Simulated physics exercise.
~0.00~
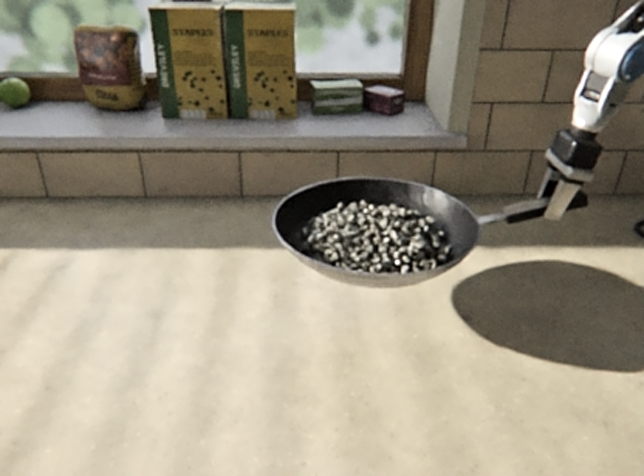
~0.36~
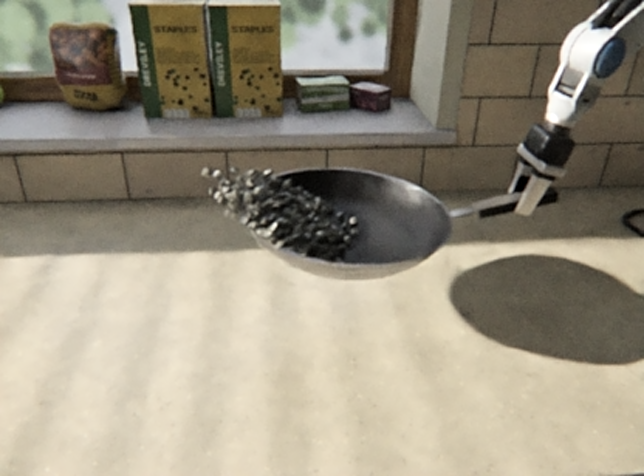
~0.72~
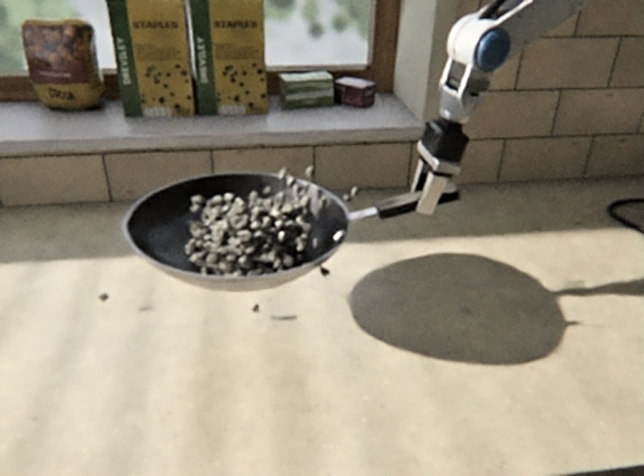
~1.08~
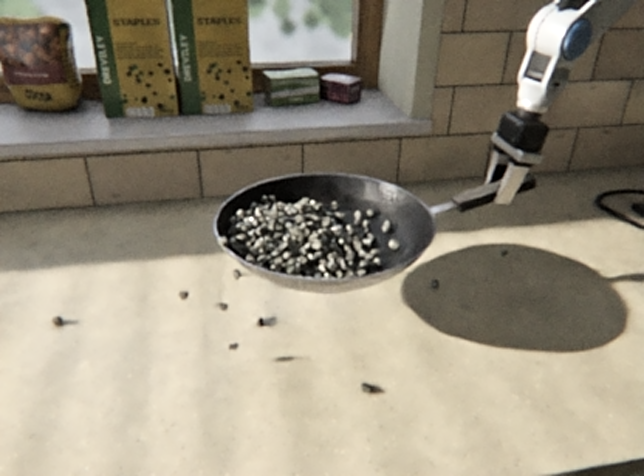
Kitchen counter by a window, a robot arm tossing small dark pebbles in a frying pan, leaving a few scattered on the countertop.
